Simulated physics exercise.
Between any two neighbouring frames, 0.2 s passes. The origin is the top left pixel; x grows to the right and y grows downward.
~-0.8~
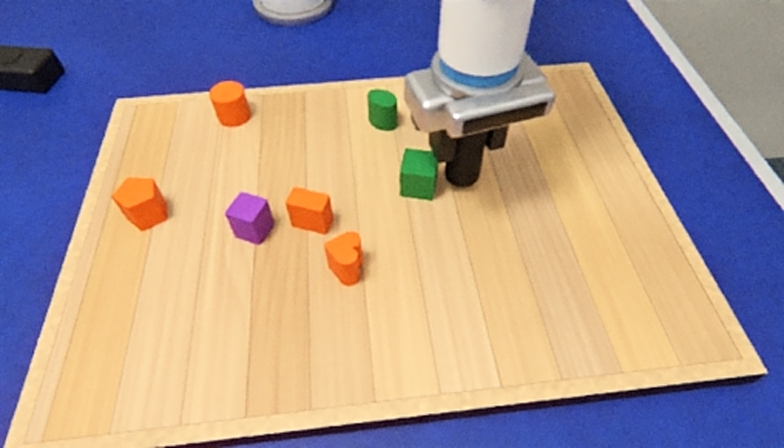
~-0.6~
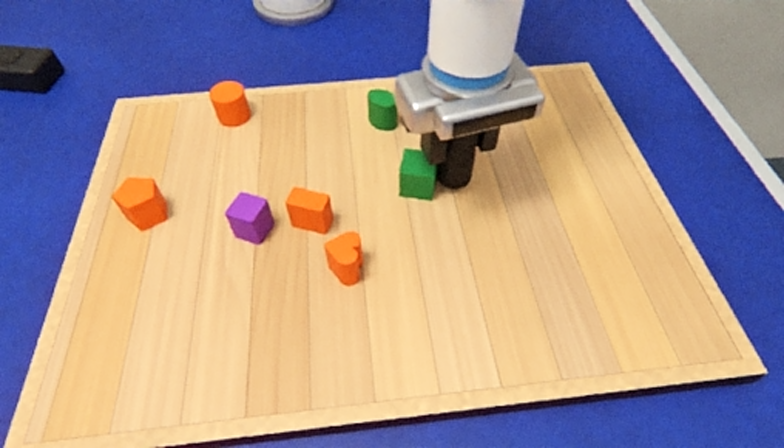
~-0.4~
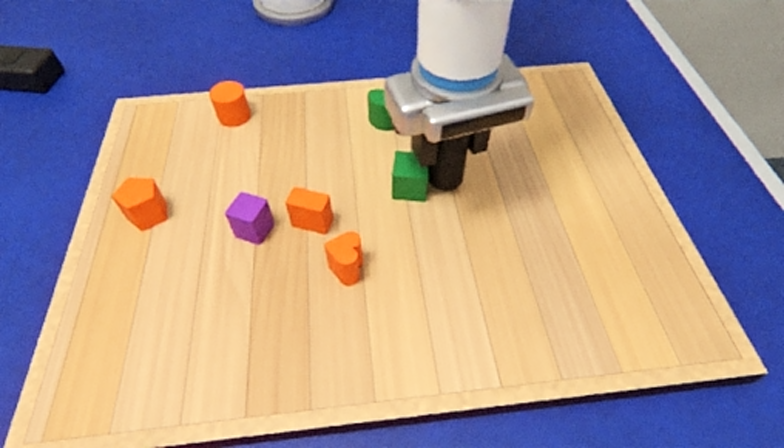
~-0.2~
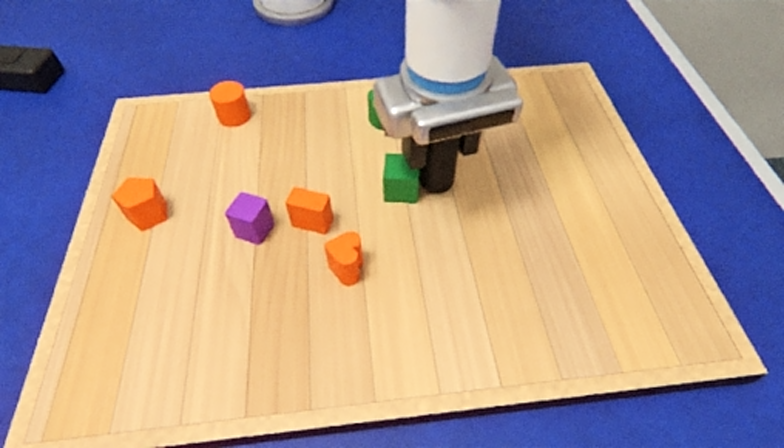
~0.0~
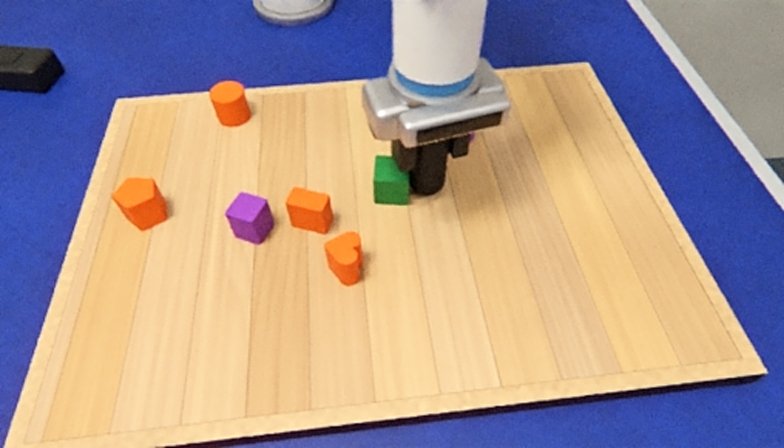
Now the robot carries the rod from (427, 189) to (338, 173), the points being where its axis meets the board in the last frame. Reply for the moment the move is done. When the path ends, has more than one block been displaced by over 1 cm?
No
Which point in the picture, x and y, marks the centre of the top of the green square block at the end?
For the centre of its top, I'd go with (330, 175).
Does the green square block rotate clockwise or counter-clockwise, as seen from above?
I'd predict that, seen from above, the green square block rotates counter-clockwise.
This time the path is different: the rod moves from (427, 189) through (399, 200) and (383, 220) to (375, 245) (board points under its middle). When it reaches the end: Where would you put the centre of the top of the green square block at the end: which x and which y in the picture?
My prediction: (351, 177).
On the path given first. Halfway along, rod (380, 175); green square block (347, 171), turned 50° anticlockwise.
At the end, rod (337, 168); orange oblong block in place; green square block (330, 175), turned 75° anticlockwise.
